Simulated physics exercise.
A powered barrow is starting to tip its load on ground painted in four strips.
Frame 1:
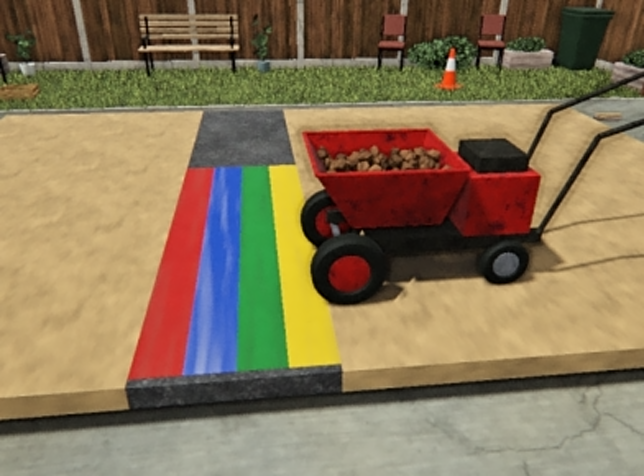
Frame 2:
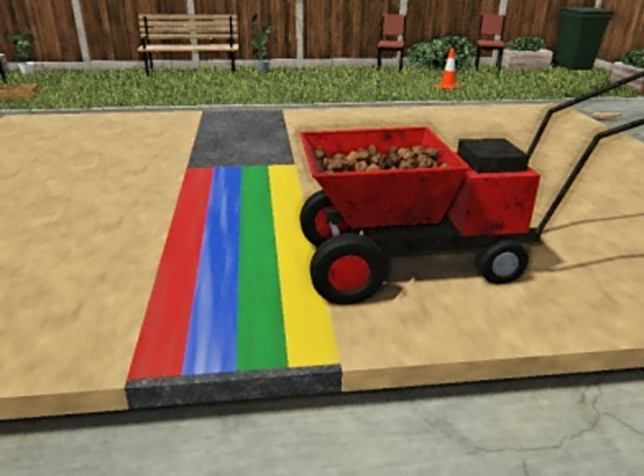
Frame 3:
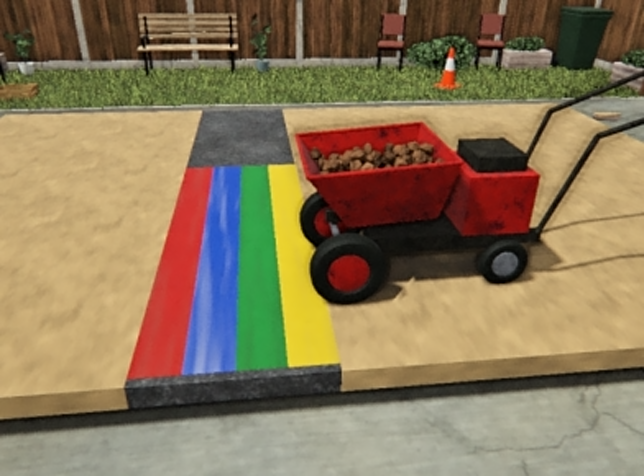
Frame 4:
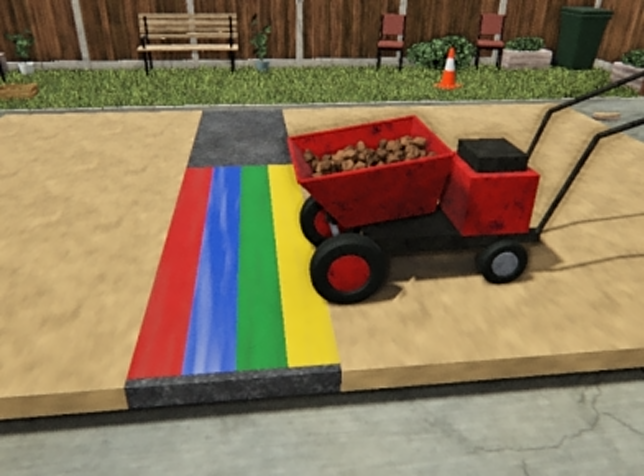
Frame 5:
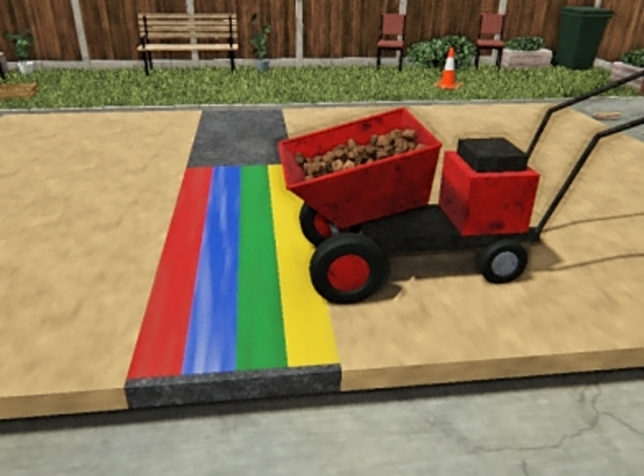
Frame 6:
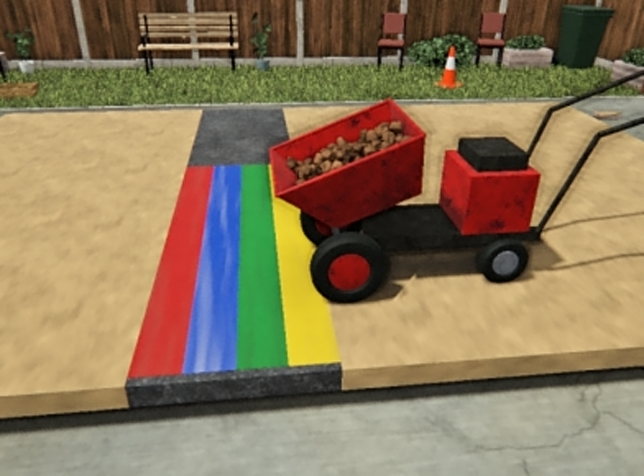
The red skip of a small powered barrow, loaded with brown clods, tilted slowly forward to the left, its back end rising clearly, while the wheels stayed still beside the yellow strip of the painted ground.
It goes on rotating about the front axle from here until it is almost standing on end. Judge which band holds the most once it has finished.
Most on it: Blue.
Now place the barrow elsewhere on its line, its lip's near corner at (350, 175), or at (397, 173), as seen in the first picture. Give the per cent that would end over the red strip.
You'd see close to 10 per cent the first time and close to 0 per cent the next.
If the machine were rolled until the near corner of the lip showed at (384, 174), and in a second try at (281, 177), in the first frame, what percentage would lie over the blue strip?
First try: 20 per cent; second try: 0 per cent.
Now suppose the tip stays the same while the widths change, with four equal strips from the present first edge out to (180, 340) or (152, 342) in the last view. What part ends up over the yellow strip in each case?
The first comes to 0 per cent and the second to 0 per cent.
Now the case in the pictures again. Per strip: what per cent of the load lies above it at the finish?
Yellow strip about 0 per cent, green strip about 0 per cent, blue strip about 35 per cent, red strip about 25 per cent.
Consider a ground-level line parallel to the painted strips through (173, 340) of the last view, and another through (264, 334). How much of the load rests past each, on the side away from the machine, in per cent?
Near 20 % and 70 %.
Shortly afterwards, skip tipped steeply; the whole lot in the skip.
Next, skip tipped right over; the bulk in the skip; a little over the blue strip; only a few over the red strip; only a few falling.
Some moments later, skip tipped right over; near a third in the skip; only a few over the green strip; near a third over the blue strip; near a quarter over the red strip; a little off the paint.
In the end, skip tipped right over; near a third in the skip; none at all over the yellow strip; only a few over the green strip; near a third over the blue strip; near a quarter over the red strip; a little off the paint.
